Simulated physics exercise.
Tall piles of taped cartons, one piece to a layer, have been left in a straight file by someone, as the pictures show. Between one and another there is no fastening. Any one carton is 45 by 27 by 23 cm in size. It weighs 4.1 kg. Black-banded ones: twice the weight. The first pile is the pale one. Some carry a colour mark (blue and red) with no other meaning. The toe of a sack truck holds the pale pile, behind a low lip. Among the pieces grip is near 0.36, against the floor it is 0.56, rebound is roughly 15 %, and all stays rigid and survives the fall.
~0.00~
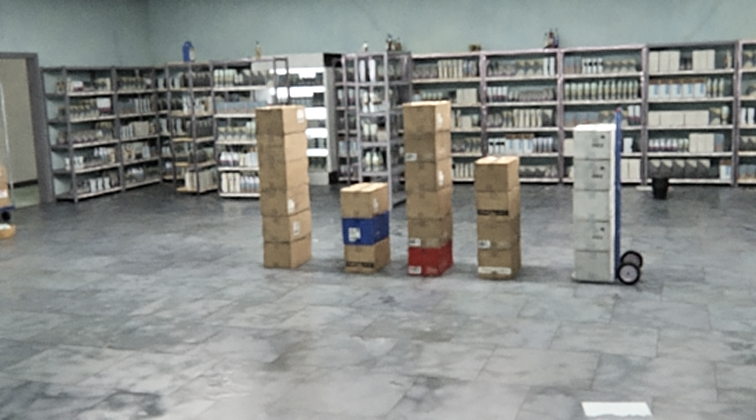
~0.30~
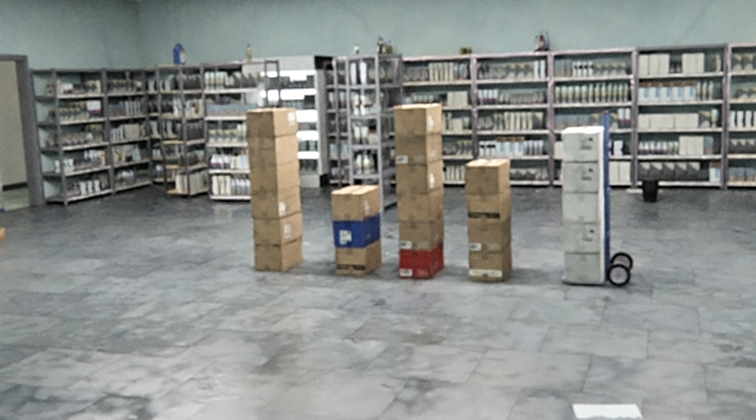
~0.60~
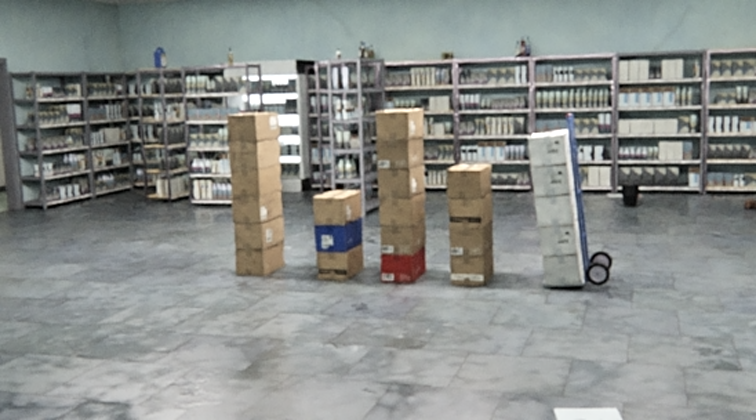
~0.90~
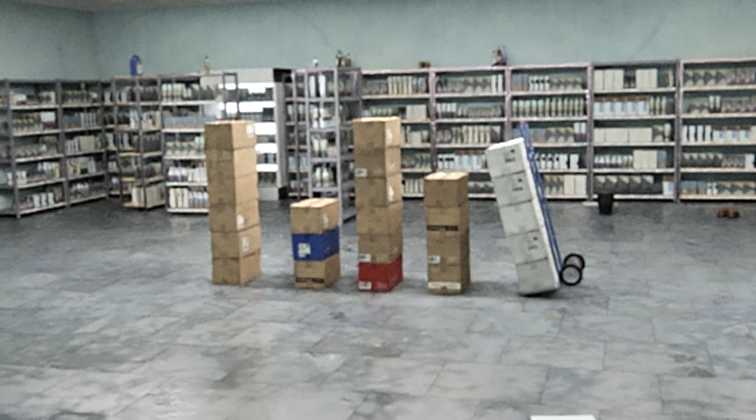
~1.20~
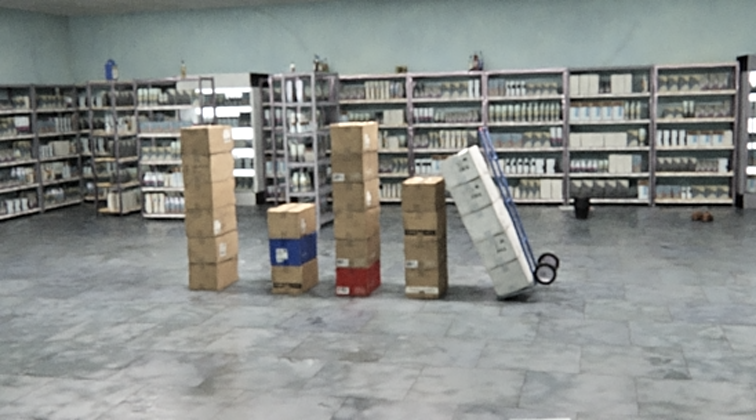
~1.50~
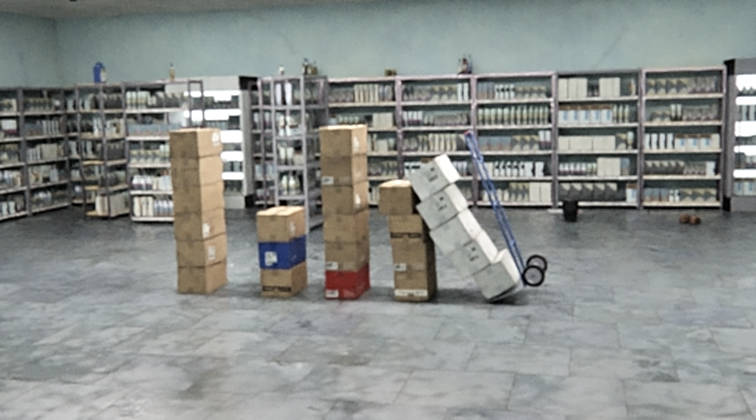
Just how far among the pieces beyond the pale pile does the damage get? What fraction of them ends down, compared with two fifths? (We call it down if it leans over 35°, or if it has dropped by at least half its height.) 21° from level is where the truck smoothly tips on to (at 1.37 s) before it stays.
Higher than two fifths.
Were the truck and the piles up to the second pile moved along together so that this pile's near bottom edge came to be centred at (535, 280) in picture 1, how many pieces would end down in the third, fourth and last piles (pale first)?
Third 5, fourth 3, last 6.
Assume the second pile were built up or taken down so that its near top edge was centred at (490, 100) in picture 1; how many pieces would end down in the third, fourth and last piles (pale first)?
Result: Third pile 6, fourth pile 3, last pile 5.
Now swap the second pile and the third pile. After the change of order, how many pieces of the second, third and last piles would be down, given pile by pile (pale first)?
Second 6, third 4, last 5.
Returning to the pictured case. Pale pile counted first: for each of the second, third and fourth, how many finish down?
Each in turn: Second 3; third 6; fourth 3.
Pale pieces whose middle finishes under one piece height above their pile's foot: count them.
The count is 2.
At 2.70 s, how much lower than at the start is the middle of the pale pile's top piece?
40 cm.
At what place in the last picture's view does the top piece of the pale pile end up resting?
Roughly at (381, 228).
Around 2.70 s, 5 of the pale pile down; 1 of the 19 other cartons down; red carton tipped 23°.
Around 3.72 s, 5 of the pale pile down; 14 of the 19 other cartons down; blue carton tipped 59°, 17 cm lower; red carton tipped 46°.
Finally (5.0 s), 5 of the pale pile down; 17 of the 19 other cartons down; blue carton tipped 62°, 17 cm lower; red carton tipped 46°. That is 89 per cent. Seen by the last camera, middles, blue carton near (234, 270), red carton near (334, 272).
